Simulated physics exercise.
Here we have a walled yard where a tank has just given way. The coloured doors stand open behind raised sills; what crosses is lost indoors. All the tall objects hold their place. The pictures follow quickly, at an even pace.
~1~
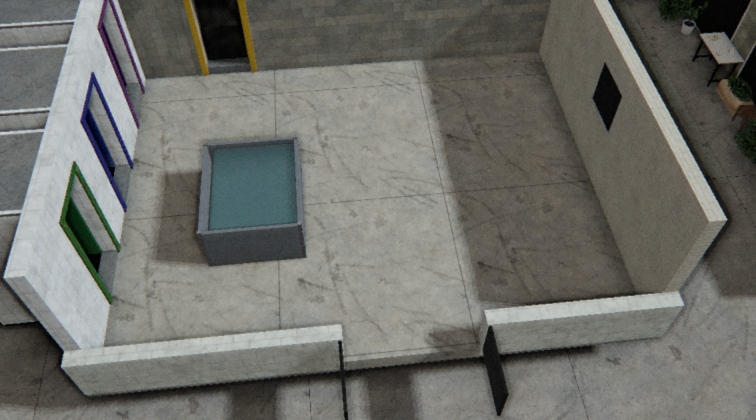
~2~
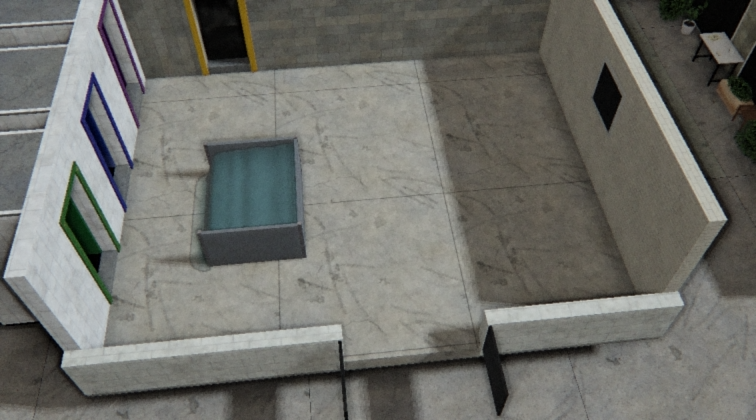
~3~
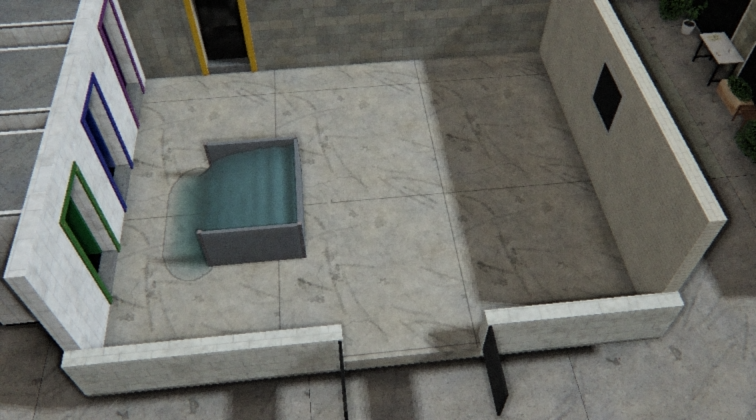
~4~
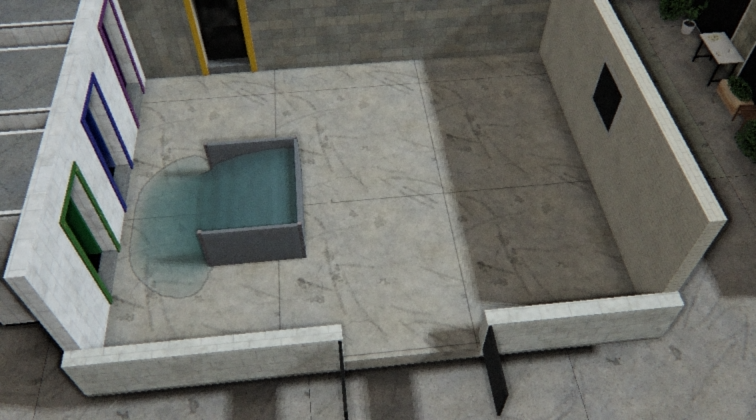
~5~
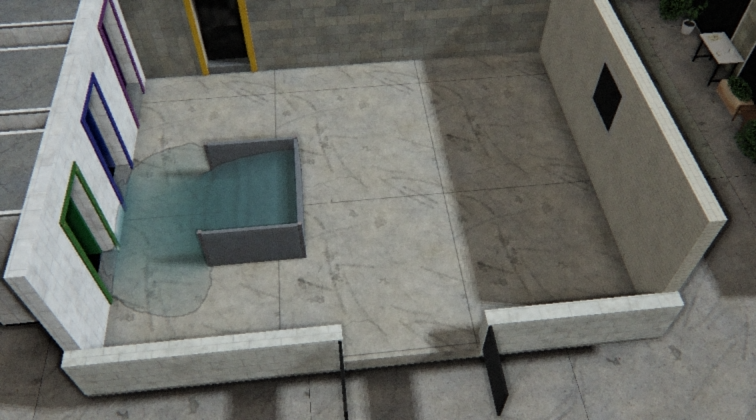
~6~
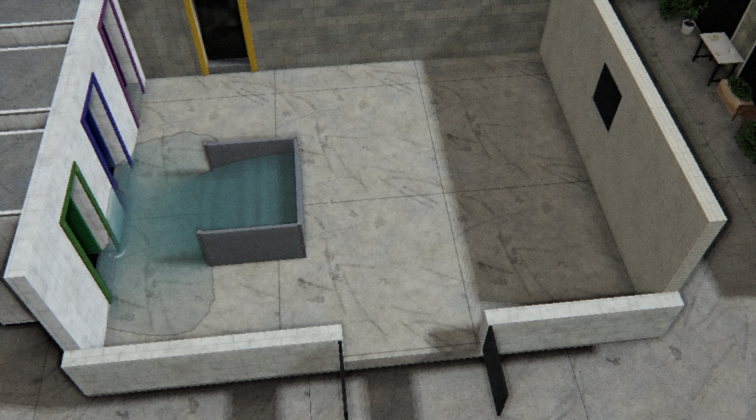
In a walled yard, water pours from a tank's open left side and spreads leftward to the wall with coloured doors.
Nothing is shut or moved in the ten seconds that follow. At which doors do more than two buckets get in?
The green door lets in a lot; the purple door admits no more than that; the yellow door admits no more than that; the blue door lets in a lot.
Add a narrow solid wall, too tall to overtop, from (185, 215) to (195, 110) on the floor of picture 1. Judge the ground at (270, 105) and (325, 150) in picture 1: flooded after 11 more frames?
One after the other: Wet, free of water.
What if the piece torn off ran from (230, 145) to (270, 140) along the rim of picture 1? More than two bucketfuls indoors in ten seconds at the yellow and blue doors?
My reading: Yellow door floods, blue door stays under.
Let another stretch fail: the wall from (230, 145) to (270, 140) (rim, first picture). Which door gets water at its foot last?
Last comes the green-painted one.
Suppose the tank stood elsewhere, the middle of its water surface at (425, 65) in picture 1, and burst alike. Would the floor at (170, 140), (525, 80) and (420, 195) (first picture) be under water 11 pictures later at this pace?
As listed: Wet, clear, dry.
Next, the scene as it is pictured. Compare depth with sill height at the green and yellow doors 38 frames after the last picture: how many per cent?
In turn 90 and 40 per cent.
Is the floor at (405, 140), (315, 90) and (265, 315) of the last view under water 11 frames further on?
In that order: Not flooded, free of water, dry.
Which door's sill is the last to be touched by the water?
It is the door marked yellow.
A moment on, water covers 15 % of the floor; the green door far over two buckets in, the purple door wet at the sill, nothing in, the yellow door not reached, the blue door far over two buckets in.
Next, water covers 20 % of the floor; the green door far over two buckets in, the purple door wet at the sill, nothing in, the yellow door not reached, the blue door far over two buckets in.
Then, water covers 40 % of the floor; the green door far over two buckets in, the purple door wet at the sill, nothing in, the yellow door wet at the sill, nothing in, the blue door far over two buckets in.
Later, water covers 80 % of the floor; the green door far over two buckets in, the purple door wet at the sill, nothing in, the yellow door wet at the sill, nothing in, the blue door far over two buckets in.
In the end, water covers 95 % of the floor; the green door far over two buckets in, the purple door wet at the sill, nothing in, the yellow door wet at the sill, nothing in, the blue door far over two buckets in.
